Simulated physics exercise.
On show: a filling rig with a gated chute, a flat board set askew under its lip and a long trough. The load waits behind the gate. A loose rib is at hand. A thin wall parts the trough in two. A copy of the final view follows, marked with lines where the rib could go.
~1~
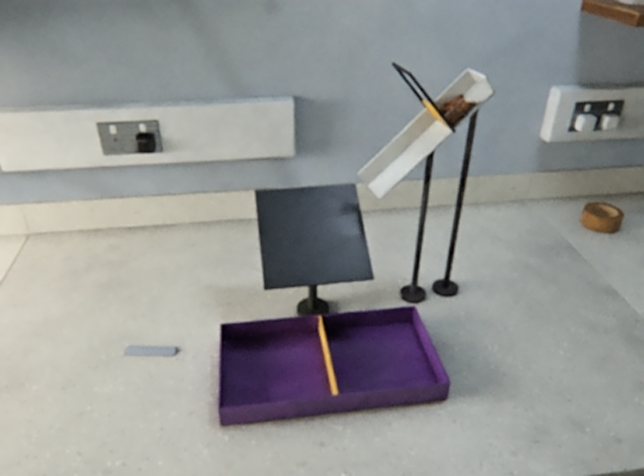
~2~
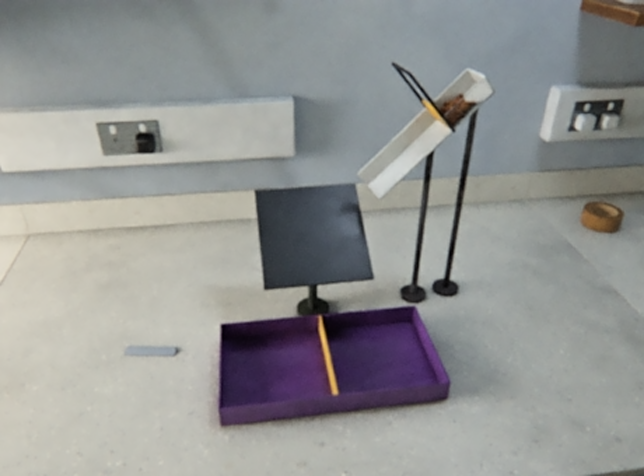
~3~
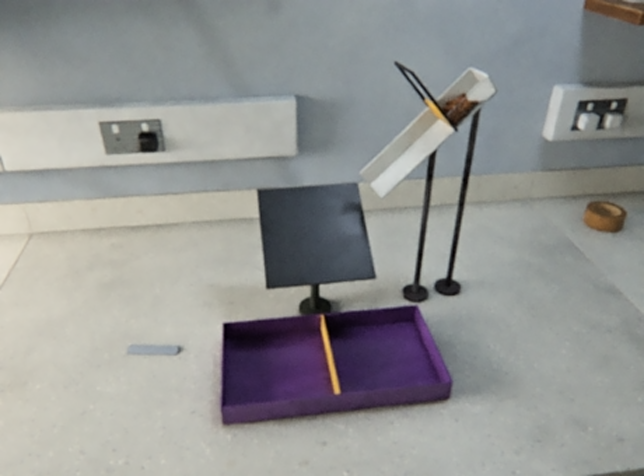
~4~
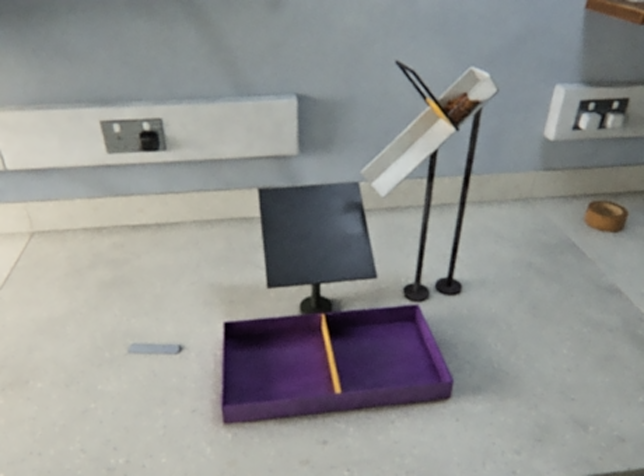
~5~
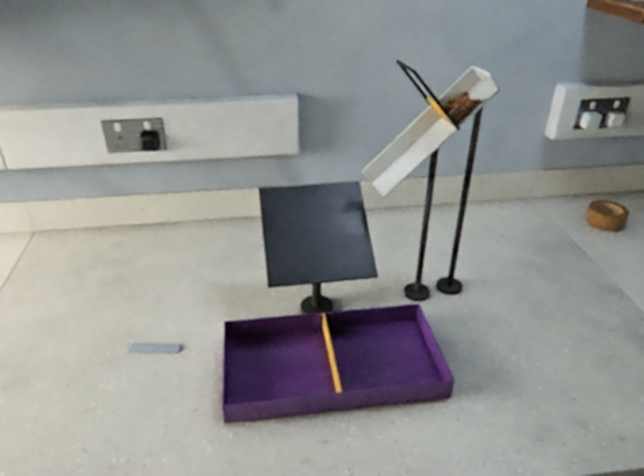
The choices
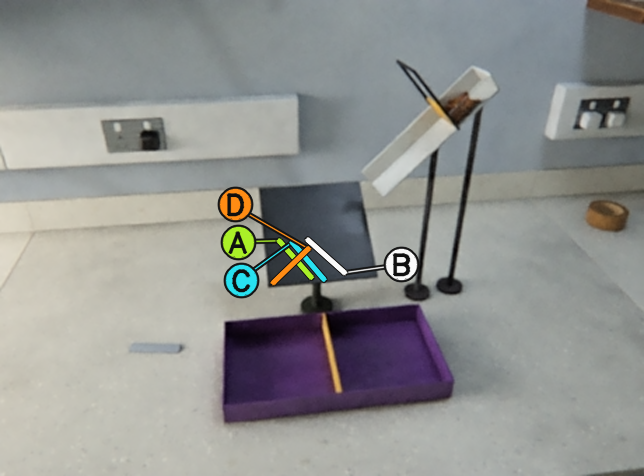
On a pale countertop against a blue-grey wall, a white chute holding brown pieces behind its gate slopes down to the left toward a tilted black board, with a divided purple trough in front. Apart from a very slight shift of the view, nothing moves, and the gate stays shut throughout.
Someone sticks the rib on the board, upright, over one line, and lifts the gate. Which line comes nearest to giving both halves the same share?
Use line A.
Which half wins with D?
Left.
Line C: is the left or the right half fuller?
Right.
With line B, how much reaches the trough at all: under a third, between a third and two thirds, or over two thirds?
Line B gives over two thirds.
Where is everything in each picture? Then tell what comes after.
In the first frame, load behind the gate at (451, 113), cereal balls; lip of the chute at (374, 193), sloping fairly steeply.
In the second frame, middle of the board at (312, 233), tilted fairly steeply; middle of its low edge at (320, 284); of its high edge at (306, 187).
In the third frame, front corners of the trough at (221, 407) and (452, 382); front end of its middle wall at (340, 394); gate still shut at (434, 107).
In the fourth frame, middle of the load at (455, 111); lip at (377, 191).
In the fifth frame, middle of the load at (456, 111); lip at (378, 190).
On the marked copy, line A from (279, 240) to (311, 277); line B from (307, 239) to (344, 272); line C from (292, 242) to (323, 279); line D from (308, 248) to (273, 282).
If A is chosen, of what is caught, about half in the left half, about half in the right.
If B is chosen, of what is caught, a small part in the left half, most in the right.
If C is chosen, of what is caught, a small part in the left half, most in the right.
If D is chosen, of what is caught, most in the left half, a small part in the right.
